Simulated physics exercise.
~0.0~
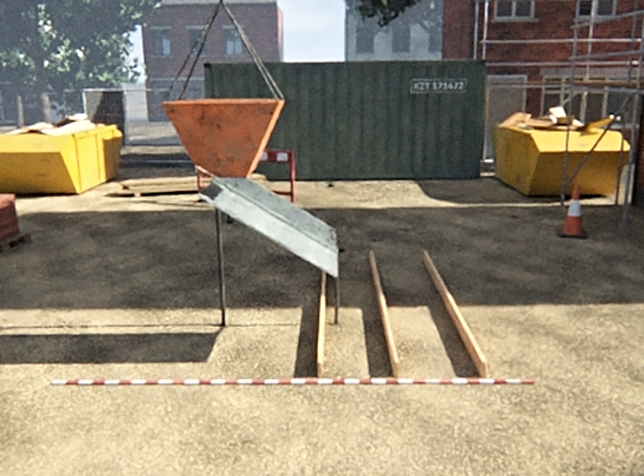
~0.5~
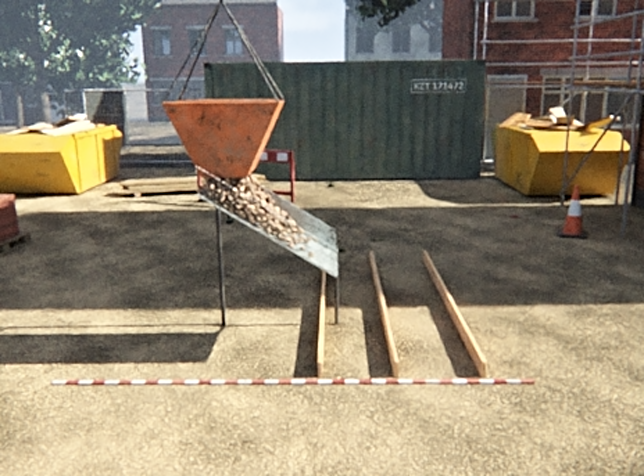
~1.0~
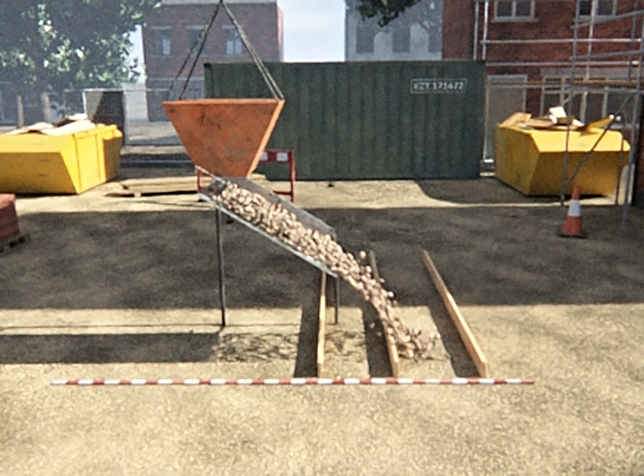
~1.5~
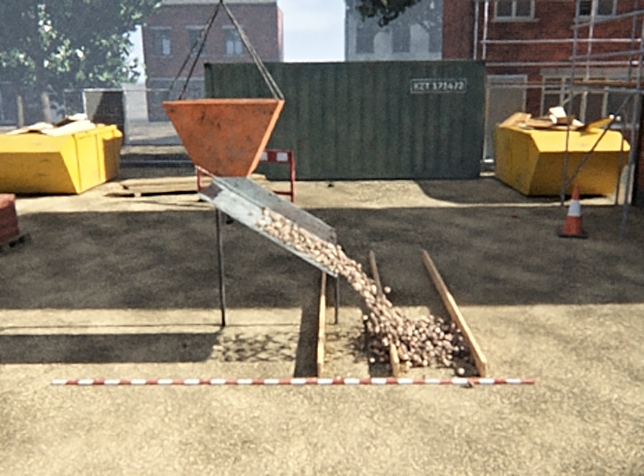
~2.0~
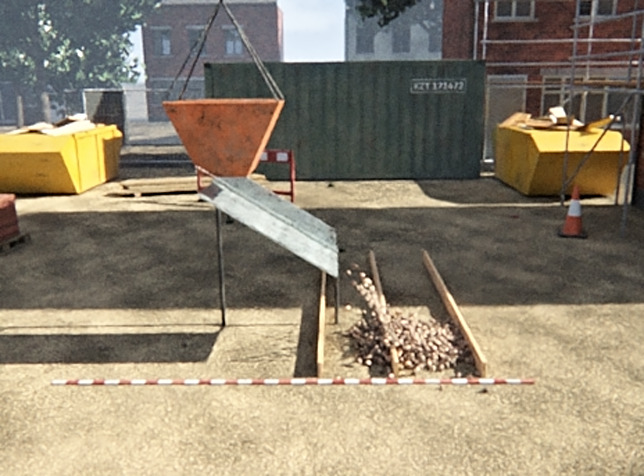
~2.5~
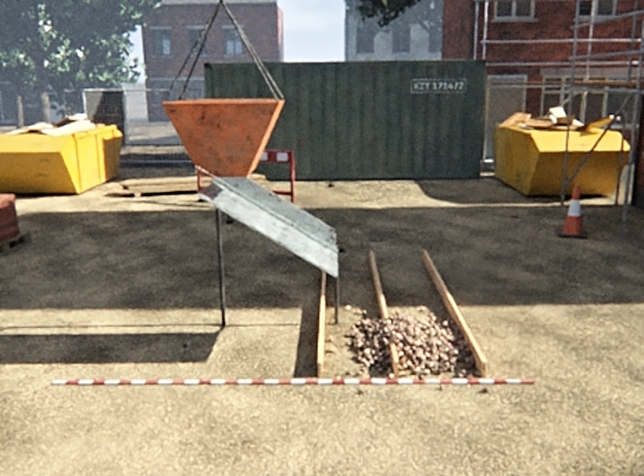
Crushed stones dropped from a hanging orange skip onto a sloping metal slide, slid down to the right and spilled off its lower edge among three wooden boards, settling in a heap across both bays, with most in the right one.
